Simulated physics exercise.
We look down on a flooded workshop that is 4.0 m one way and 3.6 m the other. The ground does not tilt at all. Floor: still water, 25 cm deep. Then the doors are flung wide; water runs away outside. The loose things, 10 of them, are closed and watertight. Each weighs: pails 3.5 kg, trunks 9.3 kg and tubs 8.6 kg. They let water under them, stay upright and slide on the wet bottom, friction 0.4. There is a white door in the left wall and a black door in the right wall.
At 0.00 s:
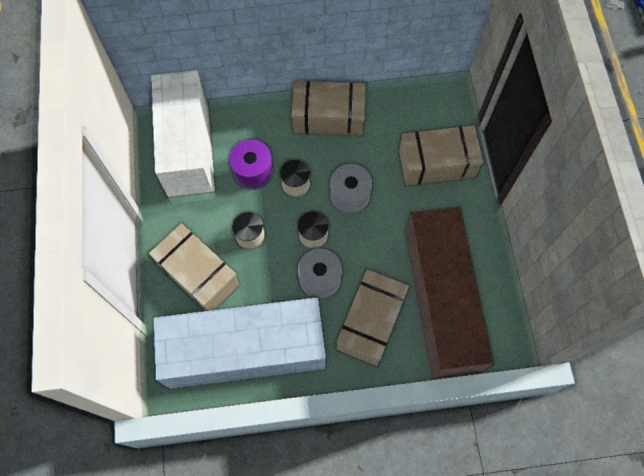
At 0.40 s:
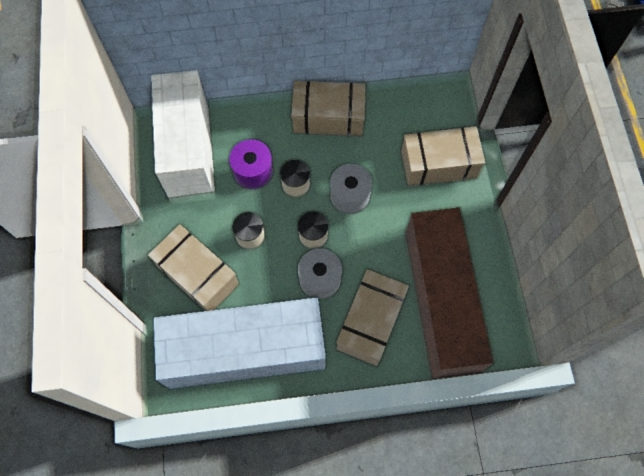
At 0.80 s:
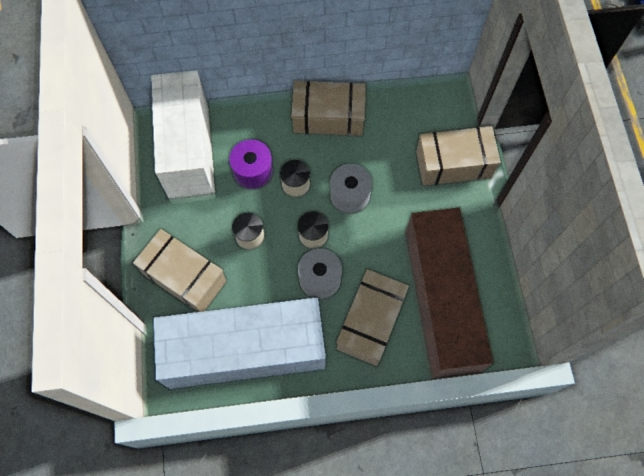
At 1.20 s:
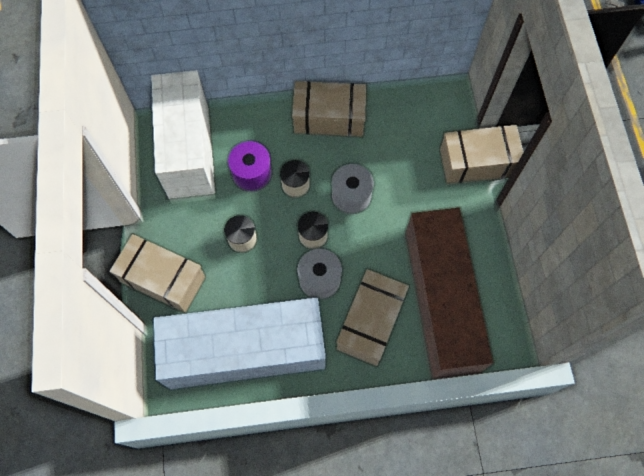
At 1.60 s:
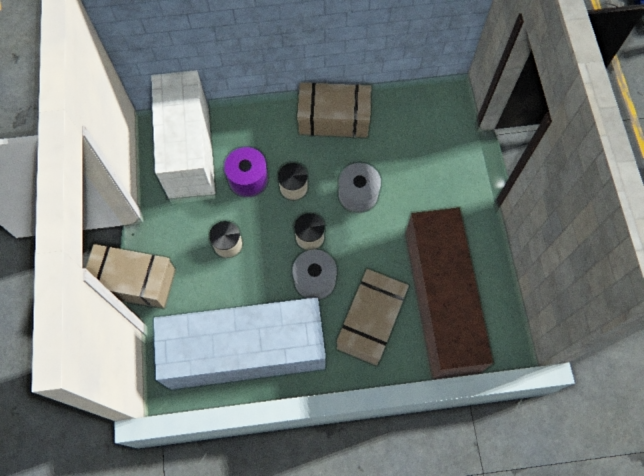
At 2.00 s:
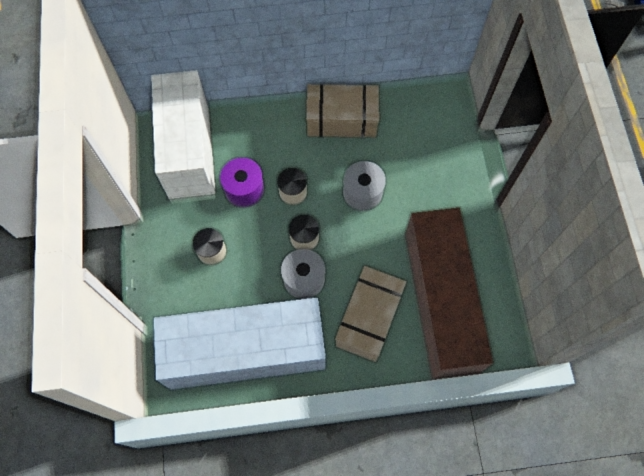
Two strapped trunks slide out through the opened side doors as the tubs drift slightly apart.
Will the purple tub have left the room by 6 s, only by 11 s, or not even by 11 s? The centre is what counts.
It is washed away prior to the first time.
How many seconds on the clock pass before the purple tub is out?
It gets out at about 5.0 s.
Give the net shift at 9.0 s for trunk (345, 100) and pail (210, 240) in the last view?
80 cm; gone out.
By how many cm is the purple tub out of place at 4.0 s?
It has shifted about 100 cm.
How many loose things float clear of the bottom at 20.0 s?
Count: 0.
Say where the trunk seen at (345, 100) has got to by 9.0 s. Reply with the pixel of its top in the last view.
It should be close to pixel (393, 107).
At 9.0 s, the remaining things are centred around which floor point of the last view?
I'd put it close to (319, 205) in the last view.
After 4.0 s the purple tub is near (176, 217), 1.0 m from its start, afloat; 3 of 10 are out; 7 afloat.
After 9.0 s the purple tub has gone out (at 5.0 s); 6 of 10 are out; 4 afloat.
After 16.0 s the purple tub has gone out (at 5.0 s); 8 of 10 are out; 2 afloat.
After 20.0 s the purple tub has gone out (at 5.0 s); 10 of 10 are out; 0 afloat.
